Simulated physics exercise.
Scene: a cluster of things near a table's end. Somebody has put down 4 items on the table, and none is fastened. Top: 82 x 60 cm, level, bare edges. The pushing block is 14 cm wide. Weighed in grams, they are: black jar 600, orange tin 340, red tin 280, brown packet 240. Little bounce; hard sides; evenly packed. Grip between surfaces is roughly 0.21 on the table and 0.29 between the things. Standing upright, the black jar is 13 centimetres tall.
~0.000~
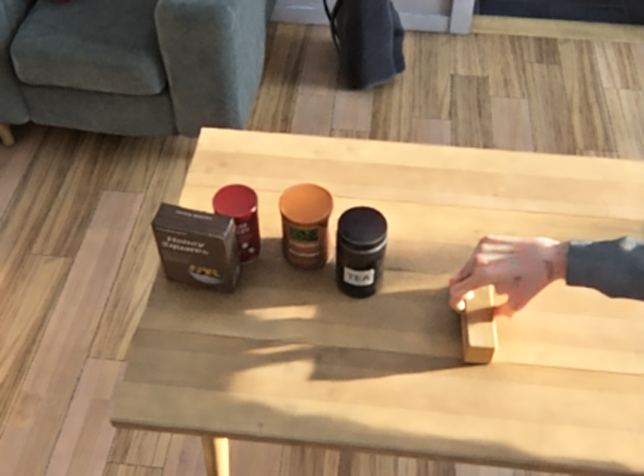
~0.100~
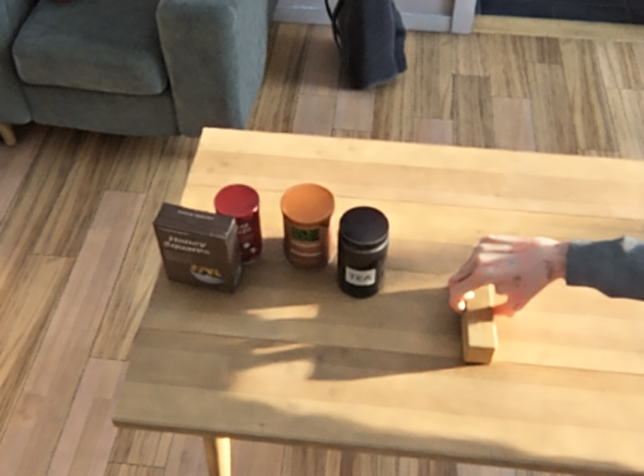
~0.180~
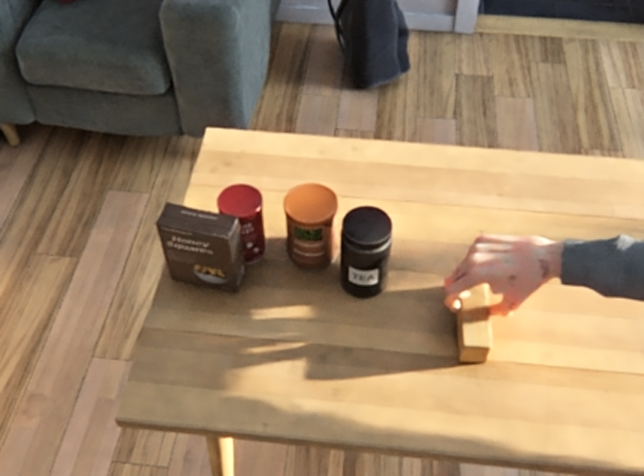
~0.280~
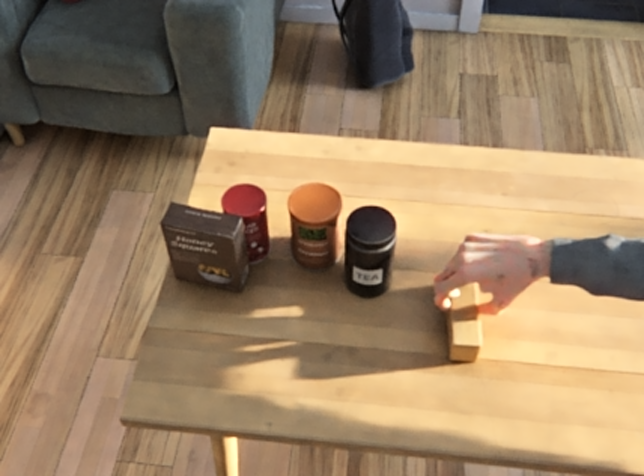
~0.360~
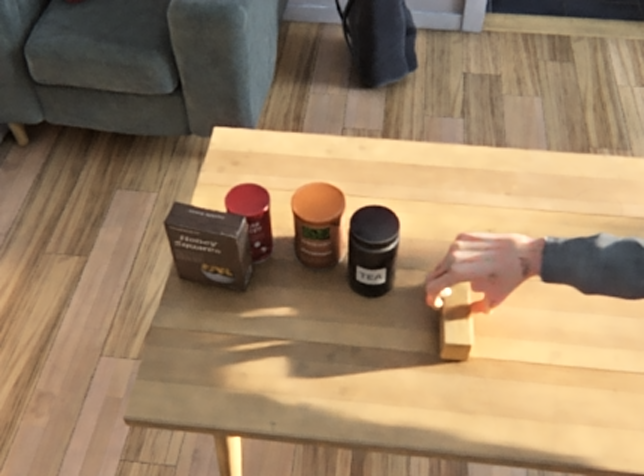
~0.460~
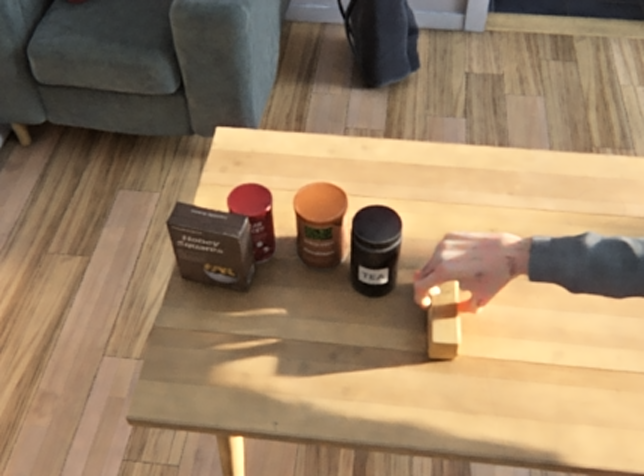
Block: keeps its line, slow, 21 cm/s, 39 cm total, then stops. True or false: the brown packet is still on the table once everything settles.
False.
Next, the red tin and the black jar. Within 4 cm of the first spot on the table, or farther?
Red tin: Remains in place. Black jar: Is displaced.
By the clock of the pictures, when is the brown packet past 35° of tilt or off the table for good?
Time: Roughly 1.8 s.
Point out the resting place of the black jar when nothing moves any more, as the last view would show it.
Near (195, 251).
After 1.46 s, pusher on by 28 cm; black jar slid 16 cm; orange tin slid 4 cm.
After 2.06 s, pusher on by 39 cm; brown packet now off the table; black jar slid 27 cm; orange tin slid 4 cm.
By the end (2.5 s), off the table, brown packet; not toppled but over 4 cm from the start, black jar; the other 2 in place, give or take 4 cm.
